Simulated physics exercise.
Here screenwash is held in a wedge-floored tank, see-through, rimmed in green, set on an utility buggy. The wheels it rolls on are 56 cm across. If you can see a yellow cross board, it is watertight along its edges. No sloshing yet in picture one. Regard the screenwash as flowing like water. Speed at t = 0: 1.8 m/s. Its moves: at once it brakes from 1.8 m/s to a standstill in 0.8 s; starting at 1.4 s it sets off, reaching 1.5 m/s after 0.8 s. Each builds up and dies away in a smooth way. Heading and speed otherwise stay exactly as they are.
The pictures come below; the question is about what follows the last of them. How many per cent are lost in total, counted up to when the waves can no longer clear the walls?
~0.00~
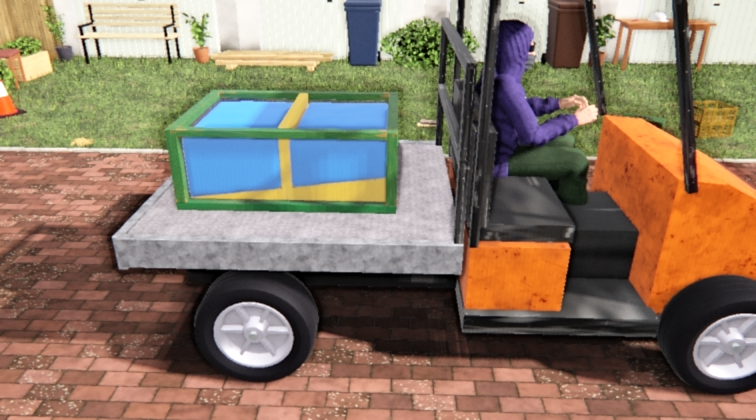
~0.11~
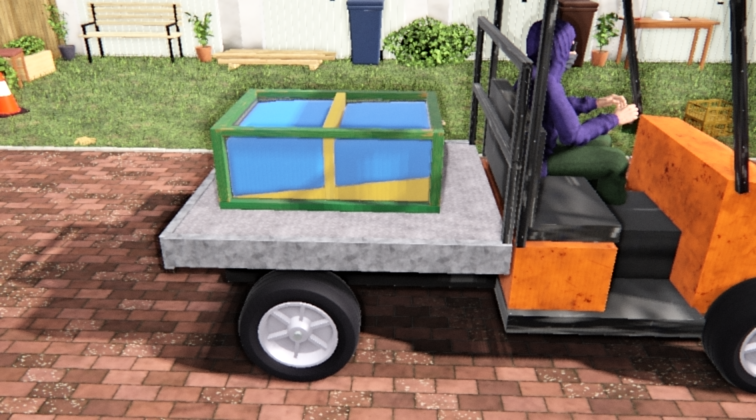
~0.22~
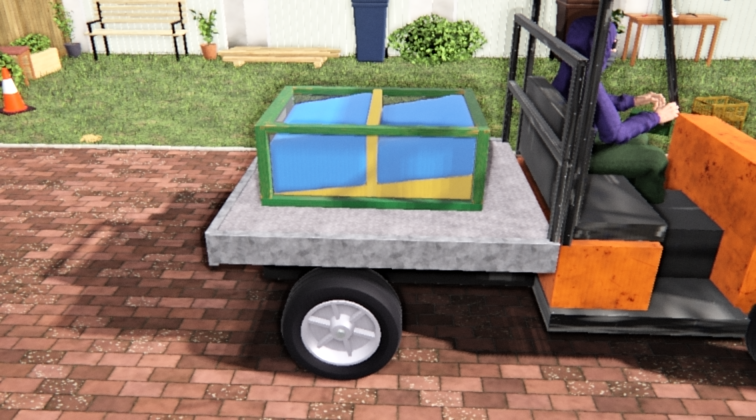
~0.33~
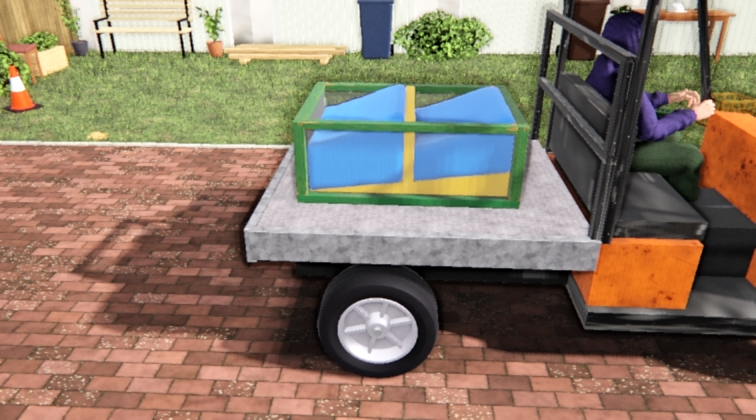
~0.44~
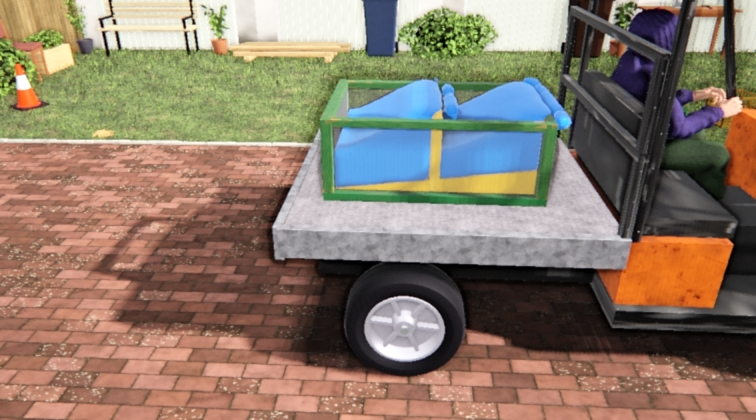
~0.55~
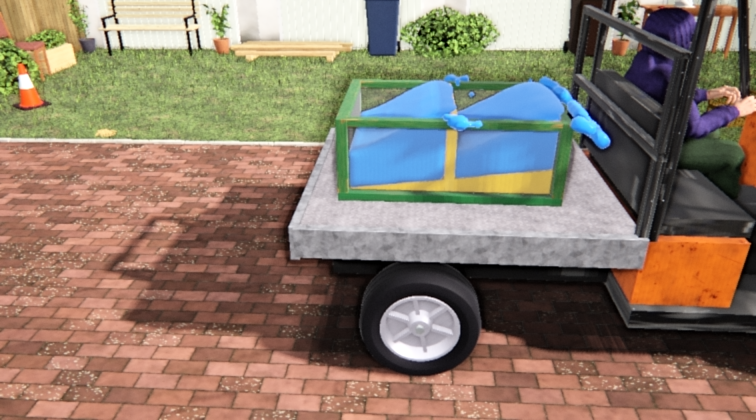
In total about 8 out of 100 parts are lost.
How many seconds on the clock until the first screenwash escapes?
Near 0.6 s.
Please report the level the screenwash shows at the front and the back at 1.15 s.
The front stands at 26 cm and the back at 32 cm.
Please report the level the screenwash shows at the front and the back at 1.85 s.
Front: 22 cm; back: 40 cm.
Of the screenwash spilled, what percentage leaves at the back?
Roughly 40 percent.
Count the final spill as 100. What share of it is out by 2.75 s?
I'd say somewhere near 100 per cent.
Then, 1.15 s in, the surface is 27 cm up at the front and 32 cm at the back; 4 per cent is out, over the front, a little elsewhere.
Then, 1.85 s in, the surface is 21 cm up at the front and 39 cm at the back; 4 per cent is out, over the front, a little elsewhere.
Then, 2.75 s in, the surface is 27 cm up at the front and 33 cm at the back; 8 per cent is out, over the front and the back, a little elsewhere.
Then, 5.18 s in, 8 per cent is out, over the front and the back, a little elsewhere, 11 of 146 litres.
